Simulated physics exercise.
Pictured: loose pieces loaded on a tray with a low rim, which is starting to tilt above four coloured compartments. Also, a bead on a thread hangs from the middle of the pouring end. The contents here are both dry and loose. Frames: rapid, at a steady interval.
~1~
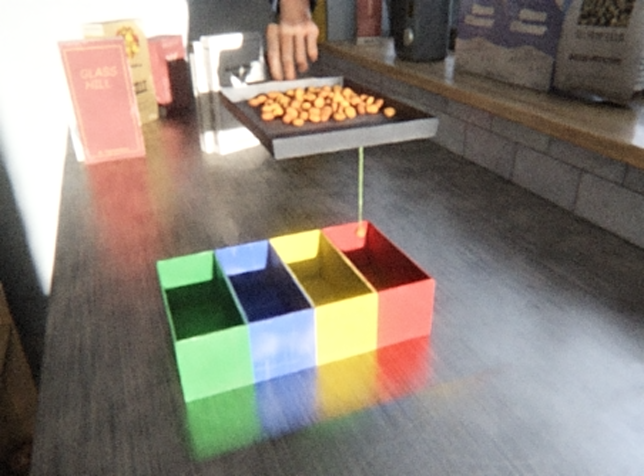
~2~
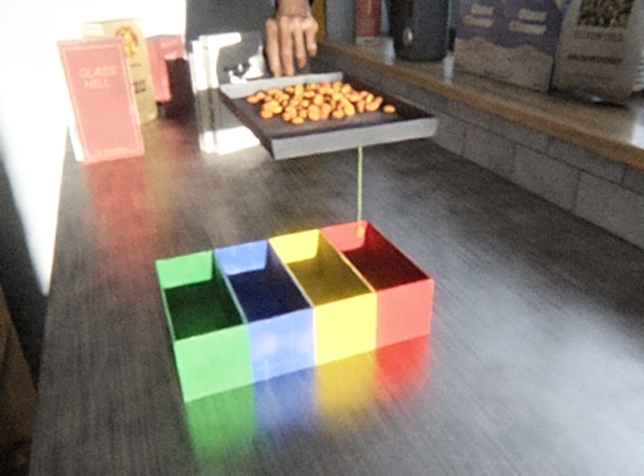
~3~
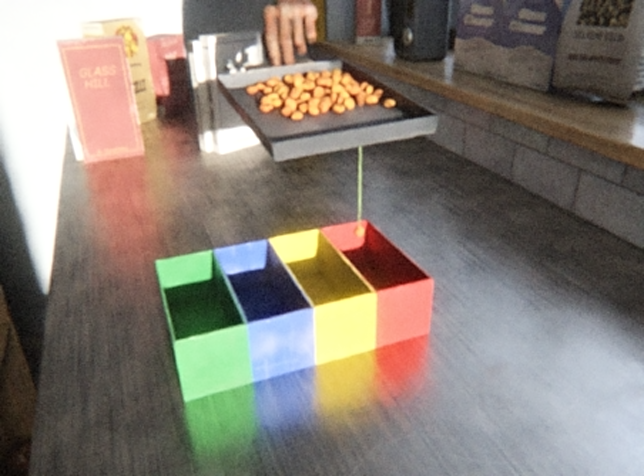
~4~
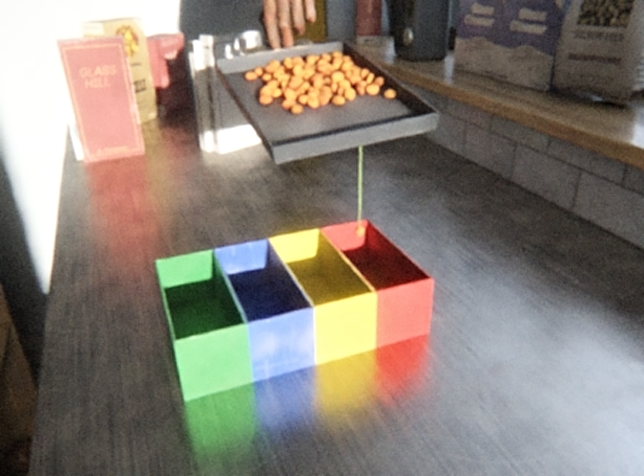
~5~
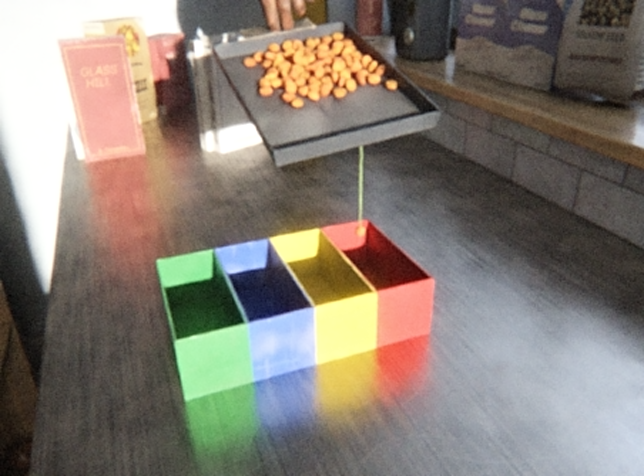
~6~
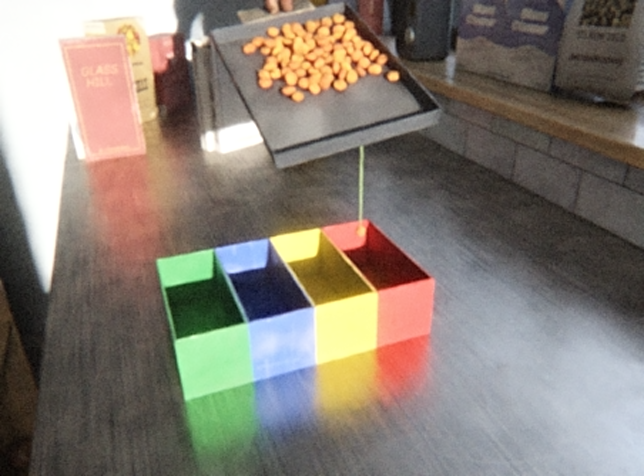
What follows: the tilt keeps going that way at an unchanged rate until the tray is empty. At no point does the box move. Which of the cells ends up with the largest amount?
The yellow cell ends up with the largest amount.
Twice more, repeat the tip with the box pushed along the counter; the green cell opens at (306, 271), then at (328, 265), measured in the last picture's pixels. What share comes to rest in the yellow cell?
About 0 per cent first, then about 0 per cent.
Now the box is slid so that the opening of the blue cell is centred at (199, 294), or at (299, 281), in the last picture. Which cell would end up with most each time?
So the first one goes to the cell in red and the second to that blue cell.
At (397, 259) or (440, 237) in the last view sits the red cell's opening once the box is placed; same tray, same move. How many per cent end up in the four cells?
The first comes to 100 percent and the second to 90 percent.
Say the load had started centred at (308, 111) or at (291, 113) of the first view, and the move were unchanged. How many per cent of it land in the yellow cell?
First case around 50 %, second case around 60 %.
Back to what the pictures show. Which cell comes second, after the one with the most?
Ranked number two: The cell in blue.
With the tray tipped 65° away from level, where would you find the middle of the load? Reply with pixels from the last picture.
Look about (309, 132) in the last picture.
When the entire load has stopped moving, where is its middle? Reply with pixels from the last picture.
Near (316, 327), more or less.
Shortly afterwards, tray tipped steeply; all but a few on the tray; a little falling or outside the box.
Next, tray tipped past a quarter turn; near a quarter on the tray; near a third in the yellow cell; near a third in the blue cell; a little in the red cell; a little falling or outside the box.
Some moments later, tray tipped past a quarter turn; only a few on the tray; near half in the yellow cell; near a third in the blue cell; a little in the red cell; a little falling or outside the box.
In the end, tray tipped past a quarter turn; only a few on the tray; near half in the yellow cell; near a third in the blue cell; a little in the red cell; none at all in the green cell; a little outside the box.
